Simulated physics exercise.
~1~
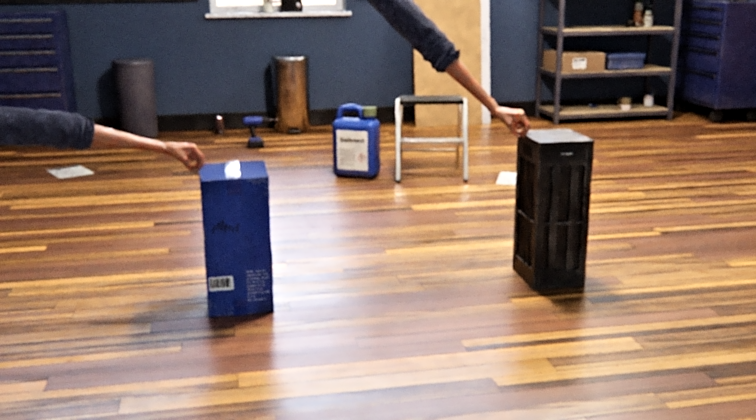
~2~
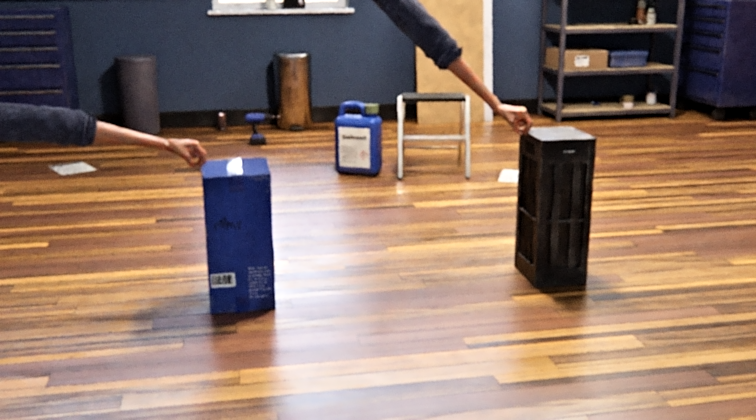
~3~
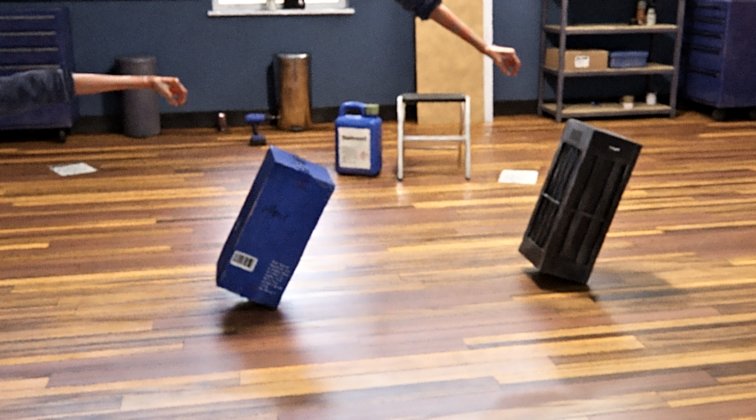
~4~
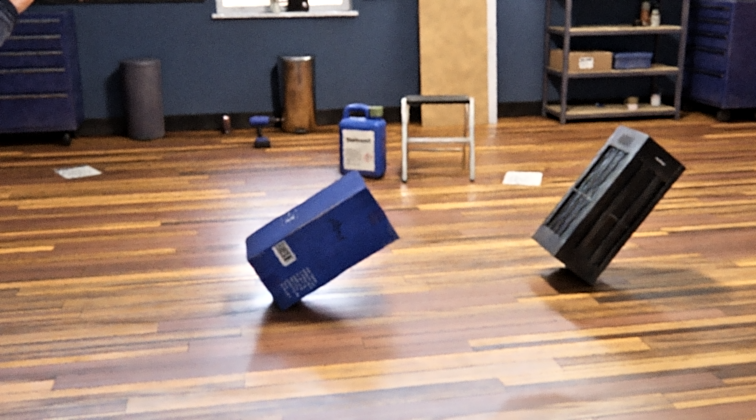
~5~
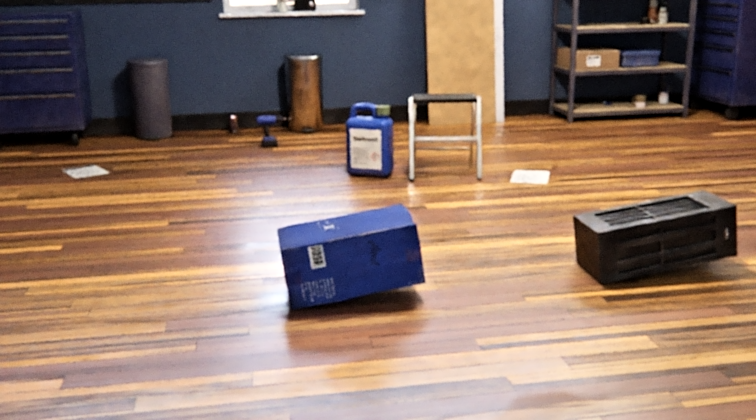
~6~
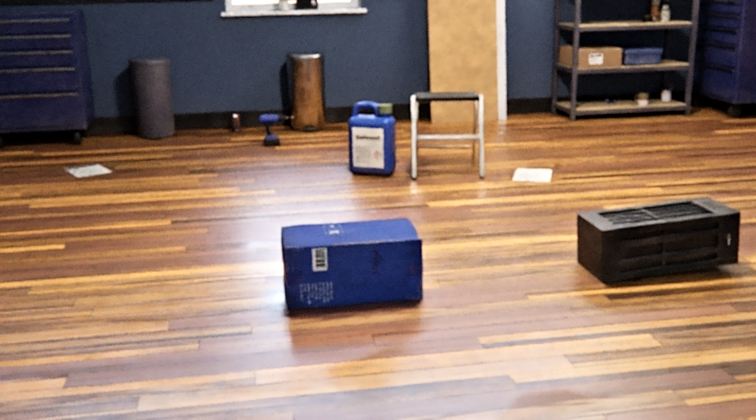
On a workshop's wooden floor, two hands release a blue box and a black crate, which both topple right onto their sides.
